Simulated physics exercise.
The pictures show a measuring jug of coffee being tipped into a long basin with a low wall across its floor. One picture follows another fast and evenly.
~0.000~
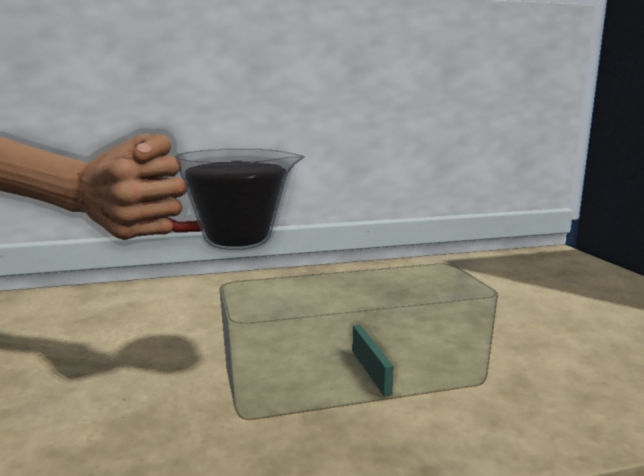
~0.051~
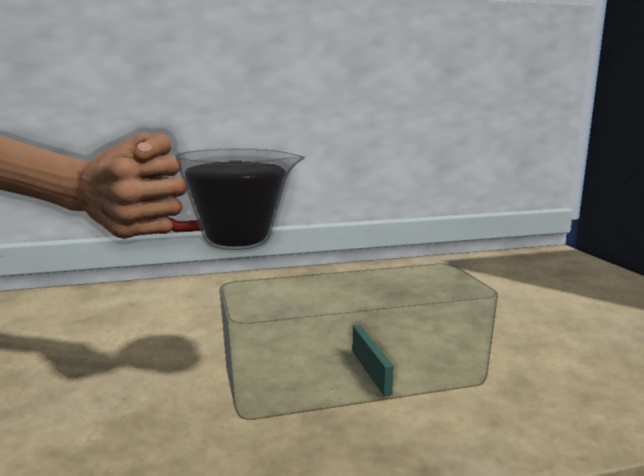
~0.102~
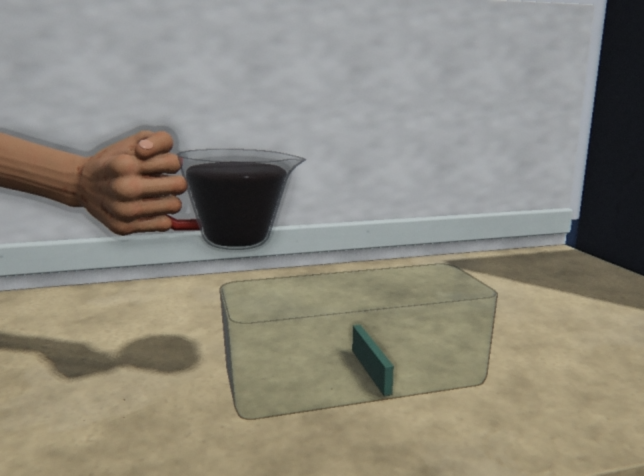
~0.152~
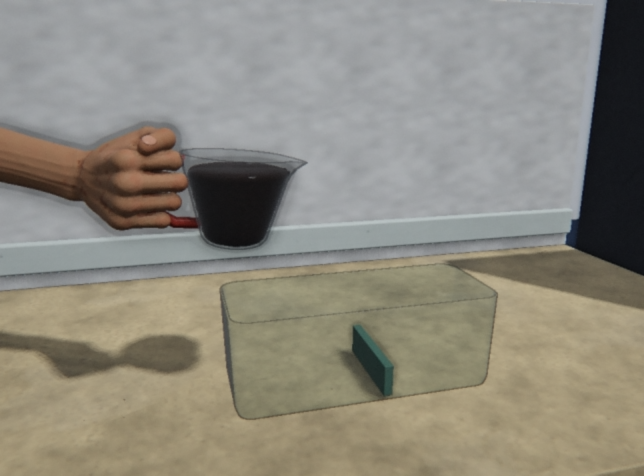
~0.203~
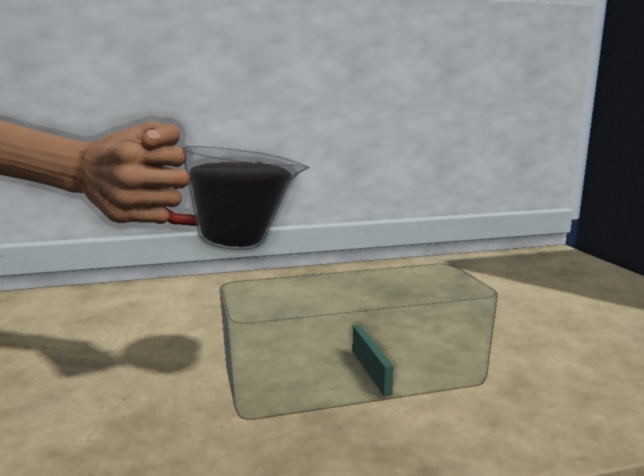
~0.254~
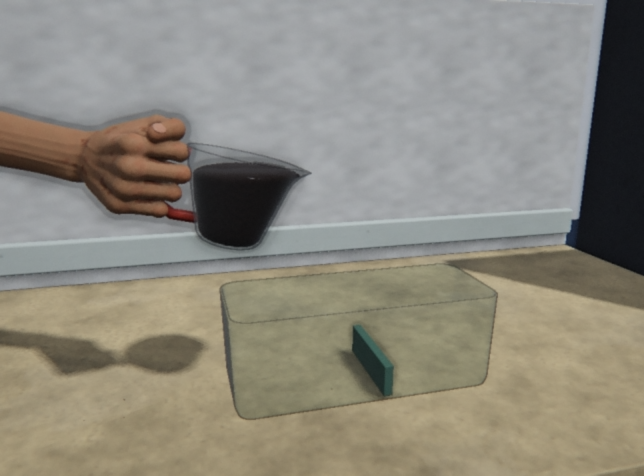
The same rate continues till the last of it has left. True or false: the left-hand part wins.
True.
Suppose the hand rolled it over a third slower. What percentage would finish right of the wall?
I'd put it at some 10 percent.
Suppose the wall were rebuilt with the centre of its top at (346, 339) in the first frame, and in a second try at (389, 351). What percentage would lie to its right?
The first placement gives around 45 percent, the second 10 percent.
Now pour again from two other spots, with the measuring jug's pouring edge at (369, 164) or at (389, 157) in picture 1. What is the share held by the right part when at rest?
It comes to about 90 %, followed by about 95 %.
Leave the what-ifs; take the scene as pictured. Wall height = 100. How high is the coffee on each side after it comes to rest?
It settles around 60 on the left side and around 10 on the right side.
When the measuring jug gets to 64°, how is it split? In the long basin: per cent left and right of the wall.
About 15 % left and about 0 % right.
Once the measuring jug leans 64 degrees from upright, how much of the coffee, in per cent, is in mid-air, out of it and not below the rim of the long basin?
Around 25 in a hundred.
By 0.64 s the tilt is 64° and 62 per cent is still to pour, 14 is left of the wall and 1 right of it.
By 0.93 s the tilt is 92° and 11 per cent is still to pour, 74 is left of the wall and 4 right of it.
By 1.23 s the tilt is 95° and 0 per cent is still to pour, 91 is left of the wall and 7 right of it.
By 1.55 s the tilt is 95° and 0 per cent is still to pour, 91 is left of the wall and 7 right of it.
At rest 91 per cent lies left of the wall, 8 right of it and 2 outside.
